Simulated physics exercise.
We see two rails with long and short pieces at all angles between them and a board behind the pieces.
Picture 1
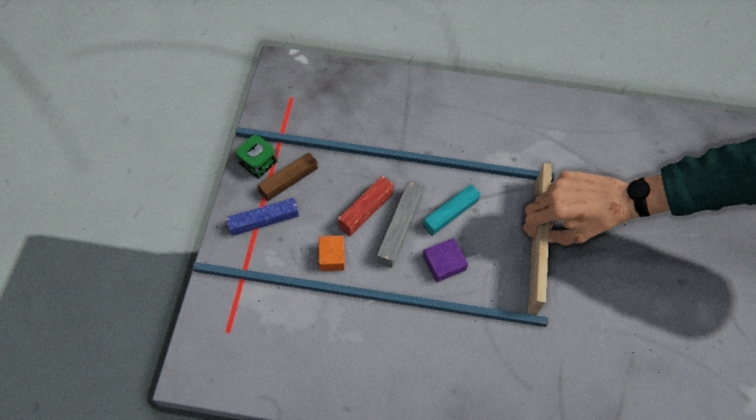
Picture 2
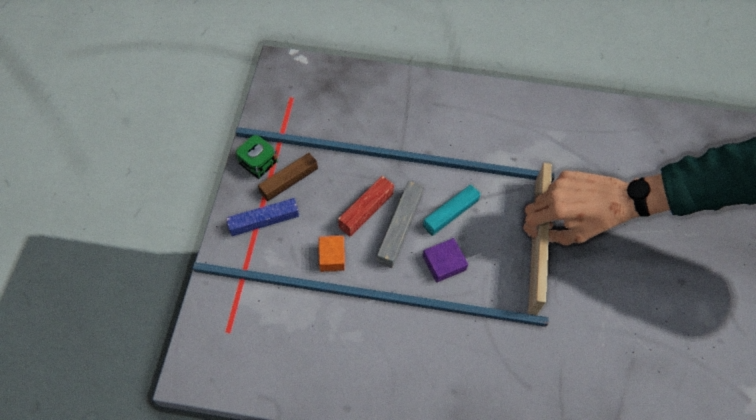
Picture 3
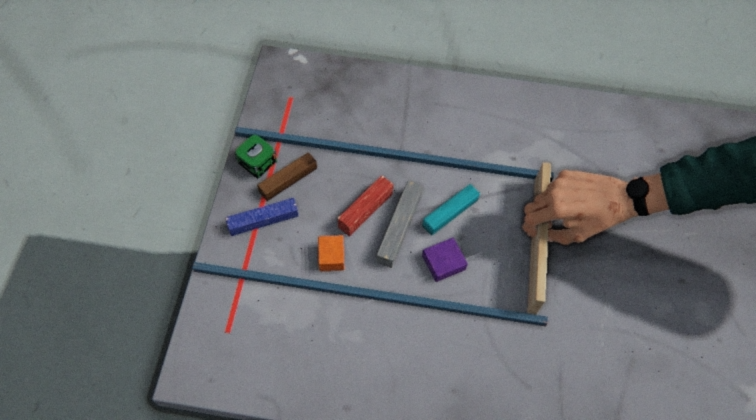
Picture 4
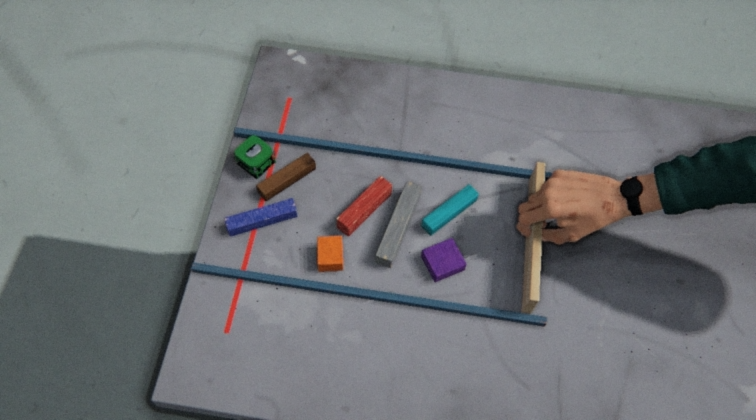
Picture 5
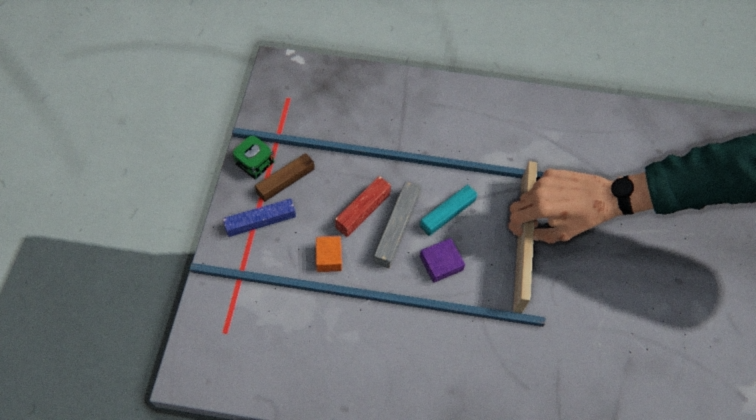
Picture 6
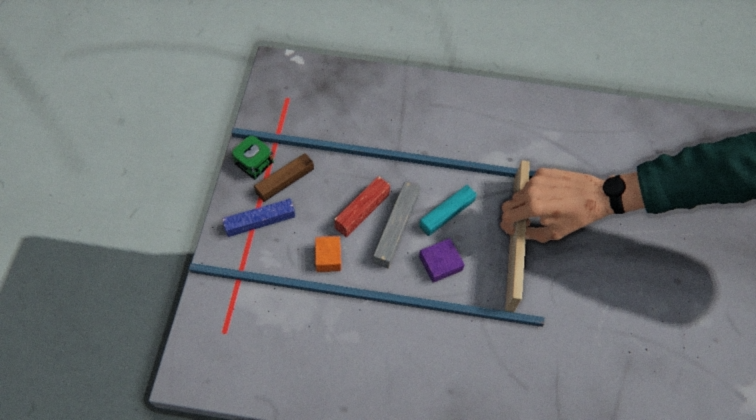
A hand held a wooden board upright behind scattered colourful blocks between two blue rails, then slid it slightly left toward them, while the blocks stayed where they lay around the red line.
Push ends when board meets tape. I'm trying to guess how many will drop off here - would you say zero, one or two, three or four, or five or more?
I'd say three or four.
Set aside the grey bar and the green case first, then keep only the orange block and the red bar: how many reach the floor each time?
Count of fallen: 1 / 2.
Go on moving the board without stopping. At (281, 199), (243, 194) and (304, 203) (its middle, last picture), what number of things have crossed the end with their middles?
Going through the three positions, you'd get 2, 5 and 0.
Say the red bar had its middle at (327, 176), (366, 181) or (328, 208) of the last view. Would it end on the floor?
One place at a time, it keeps its place; then it keeps its place; then it goes down.
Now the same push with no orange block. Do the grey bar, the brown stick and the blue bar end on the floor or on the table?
Note: Grey bar is on by the end; brown stick is off by the end; blue bar is off by the end.
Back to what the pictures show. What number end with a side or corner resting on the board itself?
Contact count: 3.
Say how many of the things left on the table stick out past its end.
I'd put it at 1.
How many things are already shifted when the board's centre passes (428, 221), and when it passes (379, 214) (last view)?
At the first spot 3, then 5.
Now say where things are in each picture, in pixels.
The first picture shows green case (257, 156); blue bar (263, 217); brown stick (288, 177); board (540, 237); tape (263, 204).
The second picture shows blue bar (263, 217); board (540, 237).
The third picture shows brown stick (288, 177); grey bar (400, 223).
The fourth picture shows green case (255, 157); purple block (444, 260).
The fifth picture shows blue bar (260, 218); orange block (329, 254).
The sixth picture shows green case (253, 157); blue bar (259, 218); brown stick (285, 177); board (518, 234); tape (259, 205).
Soon after, none off yet; green case at rest near (253, 157); blue bar at rest near (259, 218); brown stick at rest near (285, 177).
After that, none off yet; green case at rest near (253, 157); blue bar displaced a little near (238, 217); brown stick moving near (279, 175).
In the end, the number that fall off is three or four; gone, red bar, brown stick, blue bar and green case.
